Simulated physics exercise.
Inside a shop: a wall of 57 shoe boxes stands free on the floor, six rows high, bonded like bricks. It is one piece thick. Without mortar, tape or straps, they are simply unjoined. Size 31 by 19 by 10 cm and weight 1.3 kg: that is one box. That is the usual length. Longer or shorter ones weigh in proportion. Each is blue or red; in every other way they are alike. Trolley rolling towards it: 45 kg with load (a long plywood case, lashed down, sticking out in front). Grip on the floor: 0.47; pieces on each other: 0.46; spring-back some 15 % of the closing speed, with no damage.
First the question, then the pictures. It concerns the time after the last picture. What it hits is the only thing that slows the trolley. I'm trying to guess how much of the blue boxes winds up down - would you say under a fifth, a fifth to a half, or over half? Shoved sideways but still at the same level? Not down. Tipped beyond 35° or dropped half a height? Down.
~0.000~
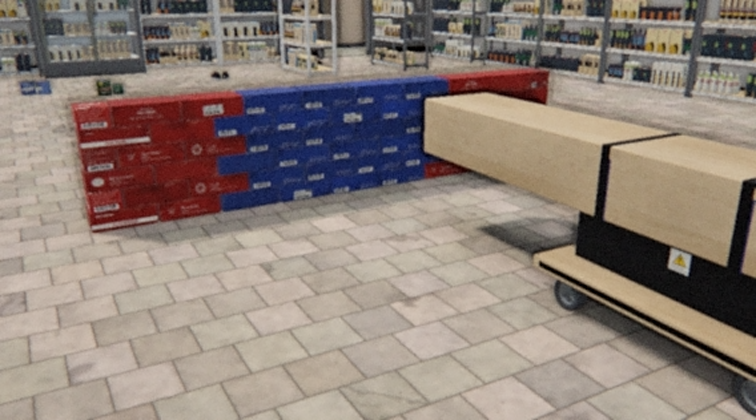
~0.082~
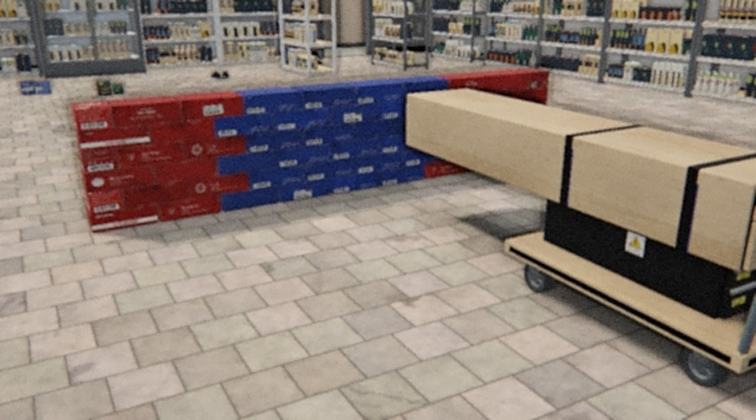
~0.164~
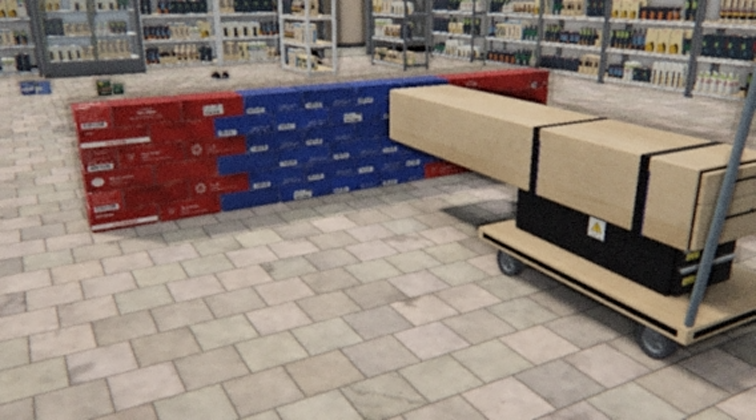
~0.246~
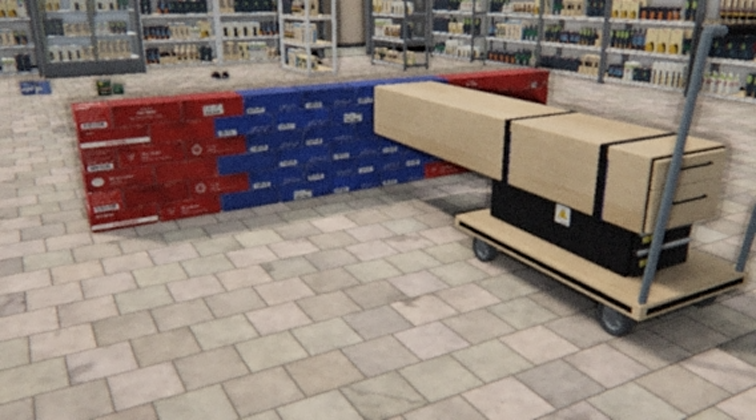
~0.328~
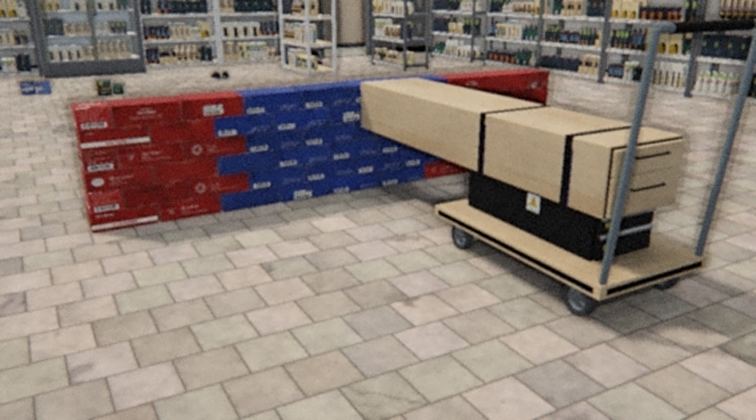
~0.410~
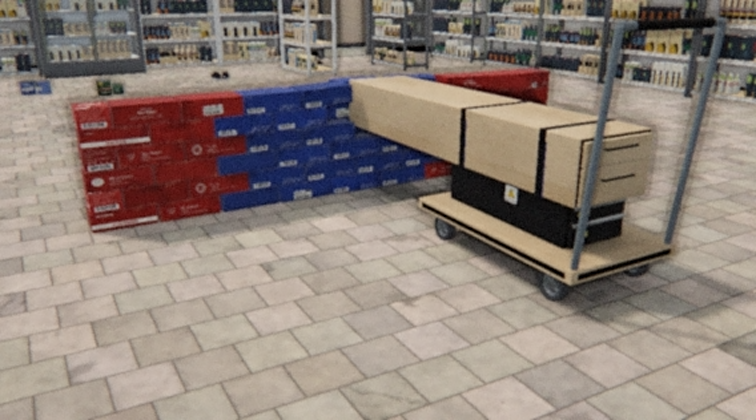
I'd say a fifth to a half.
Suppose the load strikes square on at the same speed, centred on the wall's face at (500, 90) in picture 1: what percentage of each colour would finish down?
Result - red: 20 %; blue: 0 %.
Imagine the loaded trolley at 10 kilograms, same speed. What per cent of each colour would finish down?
Share down - red: 10; blue: 30 (per cent).
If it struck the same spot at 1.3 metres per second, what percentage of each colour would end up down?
You'd end up with red at 10 per cent down and blue at 30 per cent.
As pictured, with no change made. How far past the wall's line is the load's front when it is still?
140 cm beyond.
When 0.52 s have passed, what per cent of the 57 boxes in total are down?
5 per cent.
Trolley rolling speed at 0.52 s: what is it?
The trolley is doing roughly 1.6 m/s at that moment.
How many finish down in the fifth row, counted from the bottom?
3, all told.
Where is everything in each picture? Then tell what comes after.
In the first picture (pixels give the middle of a visible side), load (432, 117) 65 cm short of the wall; top blue box (330, 98); top red box (471, 85); none has stirred.
In the second picture, load (413, 111) 48 cm short of the wall; top blue box (330, 98).
In the third picture, load (395, 106) 31 cm short of the wall; top blue box (330, 98).
In the fourth picture, load (380, 102) 14 cm short of the wall; top blue box (330, 98).
In the fifth picture, load (366, 97) 22 mm into the wall's line; top blue box (330, 97); movement in 6 of them.
In the sixth picture, load (354, 94) 16 cm into the wall's line; top blue box (329, 97) 17 mm from its place; top red box (470, 84) 20 mm from its place; movement in 13 of them.
After 0.52 s, load 33 cm past the wall's line, still rolling; 3 of the 24 blue boxes down (3 of 57 in all colours); top blue box 56 mm from its place; top red box 10° from how it stood.
After 0.82 s, load 80 cm past the wall's line, still rolling; 6 of the 24 blue boxes down (8 of 57 in all colours); top blue box 8° from how it stood; top red box 47° from how it stood.
After 1.12 s, load 1.15 m past the wall's line, still rolling; 7 of the 24 blue boxes down (9 of 57 in all colours); top blue box 40° from how it stood, 40 mm lower; top red box on its side.
After 1.46 s, load 1.35 m past the wall's line, still rolling; 7 of the 24 blue boxes down (9 of 57 in all colours); top blue box 53° from how it stood, 23 cm lower; top red box upside down.
In the end (2.4 s), load 1.40 m past the wall's line, stopped; 7 of the 24 blue boxes down (9 of 57 in all colours); top blue box 49° from how it stood, 29 cm lower; top red box upside down. That is 29 per cent. From the last view, middles, top blue box near (287, 132), top red box near (463, 141).
